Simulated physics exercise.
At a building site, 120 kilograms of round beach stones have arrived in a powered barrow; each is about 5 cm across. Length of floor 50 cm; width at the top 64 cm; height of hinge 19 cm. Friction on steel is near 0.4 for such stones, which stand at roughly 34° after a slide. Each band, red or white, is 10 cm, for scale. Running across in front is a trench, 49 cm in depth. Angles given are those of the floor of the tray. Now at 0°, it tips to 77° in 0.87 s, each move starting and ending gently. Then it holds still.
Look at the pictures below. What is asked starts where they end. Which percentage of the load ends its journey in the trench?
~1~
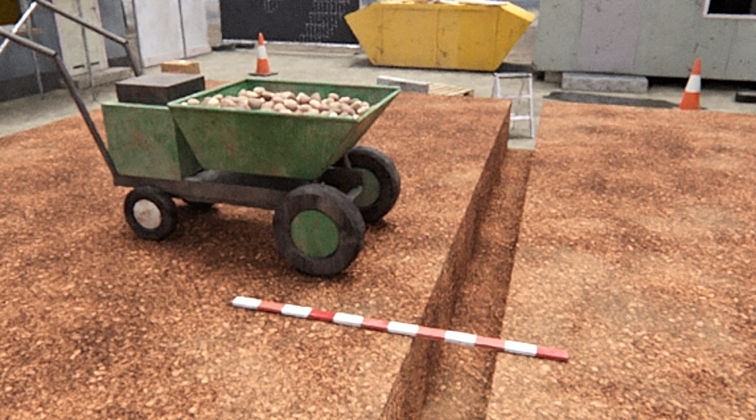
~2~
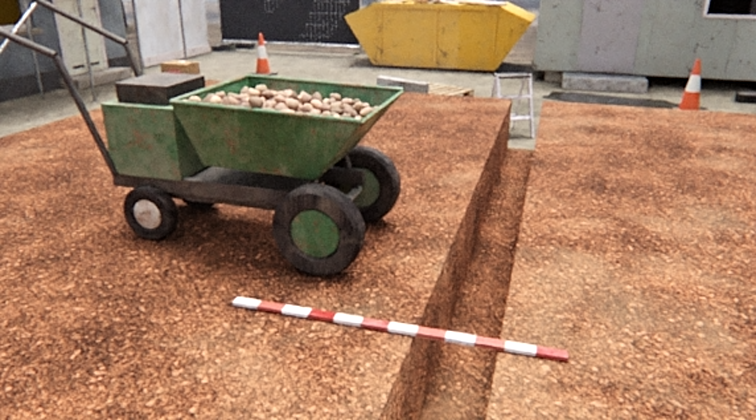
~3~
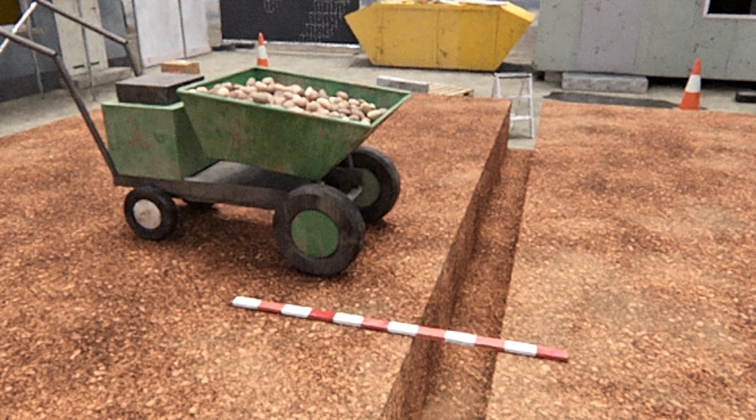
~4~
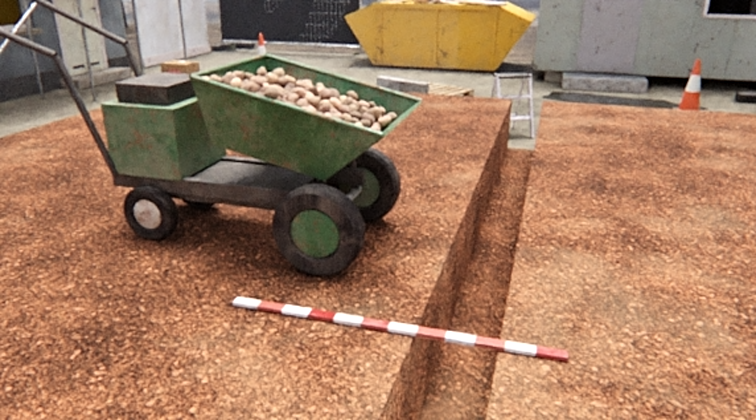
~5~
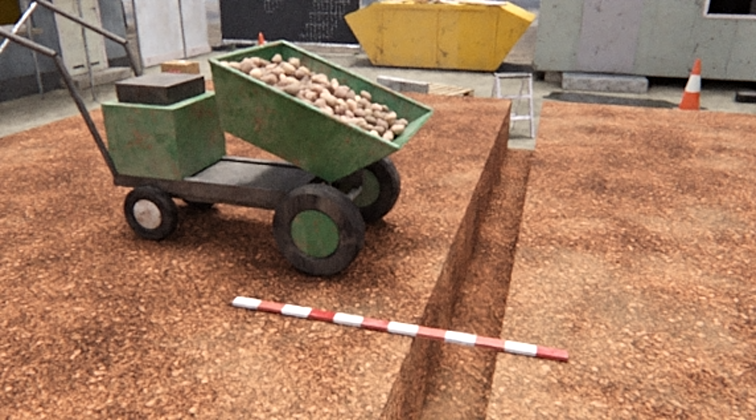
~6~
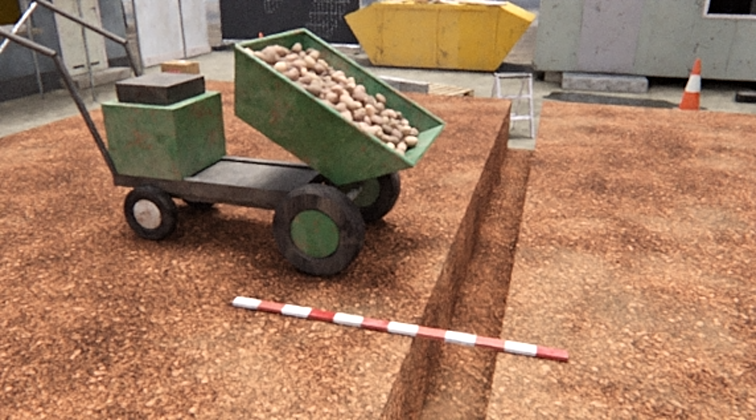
Roughly 75 per cent.
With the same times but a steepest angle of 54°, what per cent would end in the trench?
Then roughly 55 percent.
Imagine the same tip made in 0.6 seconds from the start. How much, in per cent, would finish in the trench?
With that timing, about 65 per cent.
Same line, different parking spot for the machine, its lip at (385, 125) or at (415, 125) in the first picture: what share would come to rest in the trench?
I'd expect close to 40 per cent at the first and 20 per cent at the second.
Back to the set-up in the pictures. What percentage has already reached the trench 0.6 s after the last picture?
Roughly 40 percent of the load.
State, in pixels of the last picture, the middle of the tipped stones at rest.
Their middle lands near (486, 341).
Then, 0.3 s after the last picture the floor is at 65°, 100 % in the tray; the foremost stones are at (452, 217).
Then, 0.6 s after the last picture the floor is at 77°, 45 % in the tray, 42 % in the trench, 12 % past the trench; the foremost stones are at (564, 276).
Then, 1.0 s after the last picture the floor is at 77°, 7 % in the tray, 68 % in the trench, 26 % past the trench; the foremost stones are at (730, 293).
Then, 2.9 s after the last picture the floor is at 77°, 0 % in the tray, 75 % in the trench, 25 % past the trench; the foremost stones are past the picture's edge.
